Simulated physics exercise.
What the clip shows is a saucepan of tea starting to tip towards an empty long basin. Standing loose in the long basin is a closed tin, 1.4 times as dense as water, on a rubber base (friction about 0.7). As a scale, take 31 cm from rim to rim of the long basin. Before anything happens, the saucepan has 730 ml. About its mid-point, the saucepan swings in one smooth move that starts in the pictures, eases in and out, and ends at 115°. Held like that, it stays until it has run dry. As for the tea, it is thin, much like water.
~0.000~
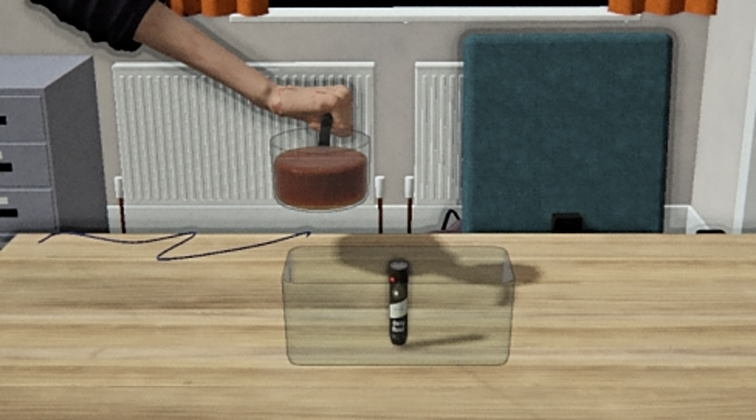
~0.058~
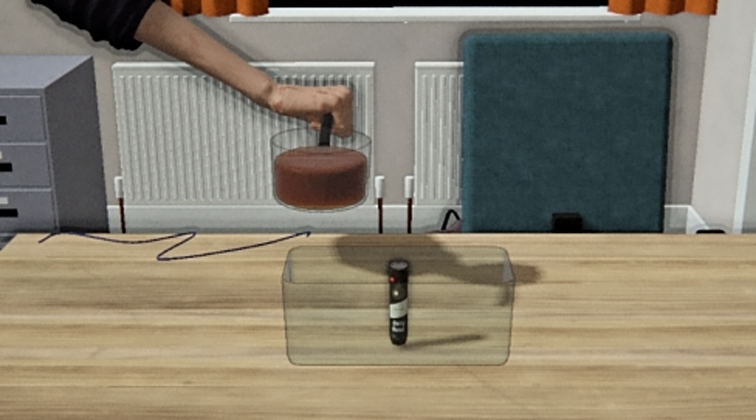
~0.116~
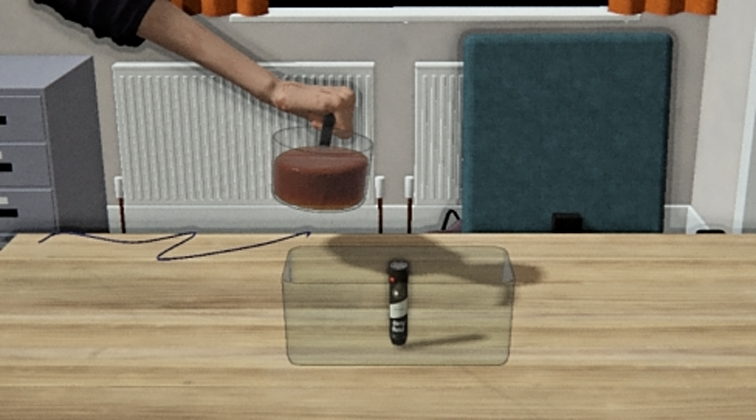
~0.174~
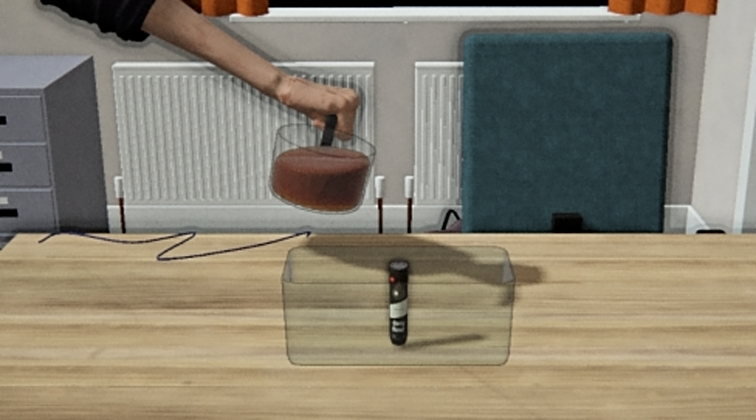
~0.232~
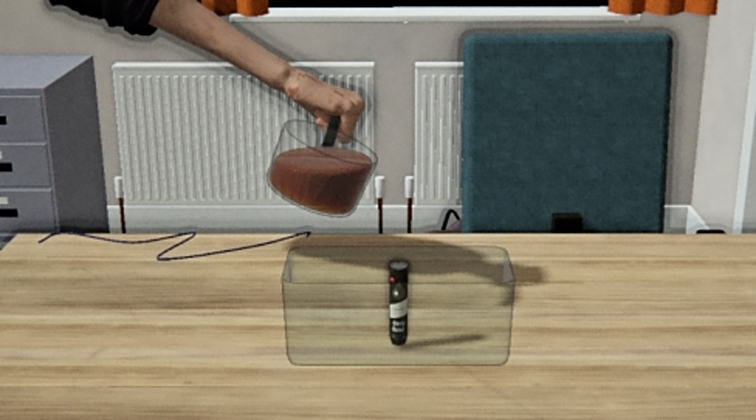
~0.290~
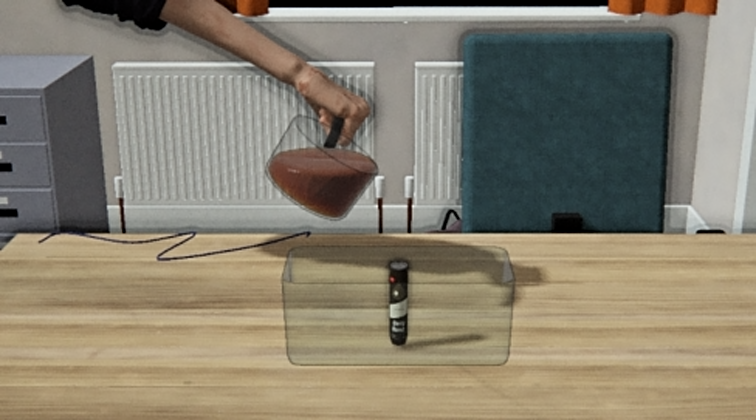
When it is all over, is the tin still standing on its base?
Yes. It will make it through.
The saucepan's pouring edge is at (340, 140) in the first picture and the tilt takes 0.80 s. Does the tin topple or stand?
Then it tips over.
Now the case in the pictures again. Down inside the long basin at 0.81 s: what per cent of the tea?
I'd say roughly 88 in a hundred of it.
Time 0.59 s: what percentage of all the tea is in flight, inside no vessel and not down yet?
Around 40 in a hundred.
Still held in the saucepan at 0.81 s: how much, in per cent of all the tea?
Roughly 4 percent remains.
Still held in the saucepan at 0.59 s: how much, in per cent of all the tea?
About 34 per cent.
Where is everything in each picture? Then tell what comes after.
In the first picture, tilt 0°; pouring edge (370, 141); surface from (274, 157) to (368, 157); the long basin's rim runs from (286, 265) to (510, 265); the tin's top is at (399, 269).
In the second picture, tilt 1°; pouring edge (370, 142); surface from (275, 157) to (368, 158).
In the third picture, tilt 6°; pouring edge (372, 146); surface from (275, 157) to (369, 158).
In the fourth picture, tilt 13°; pouring edge (375, 153); surface from (275, 157) to (371, 159).
In the fifth picture, tilt 22°; pouring edge (377, 161); surface from (274, 158) to (374, 161).
In the sixth picture, tilt 33°; pouring edge (377, 172); surface from (271, 157) to (372, 163); 1 per cent is over the edge.
By 0.59 s the tilt is 97° and 34 per cent is still to pour; the tin stands where it began.
By 0.81 s the tilt is 115° and 4 per cent is still to pour; the tin stands where it began.
By 1.05 s the tilt is 115° and 0 per cent is still to pour; the tin stands where it began.
By 1.30 s the tilt is 115° and 0 per cent is still to pour; the tin stands where it began.
At rest the tin stands where it began.
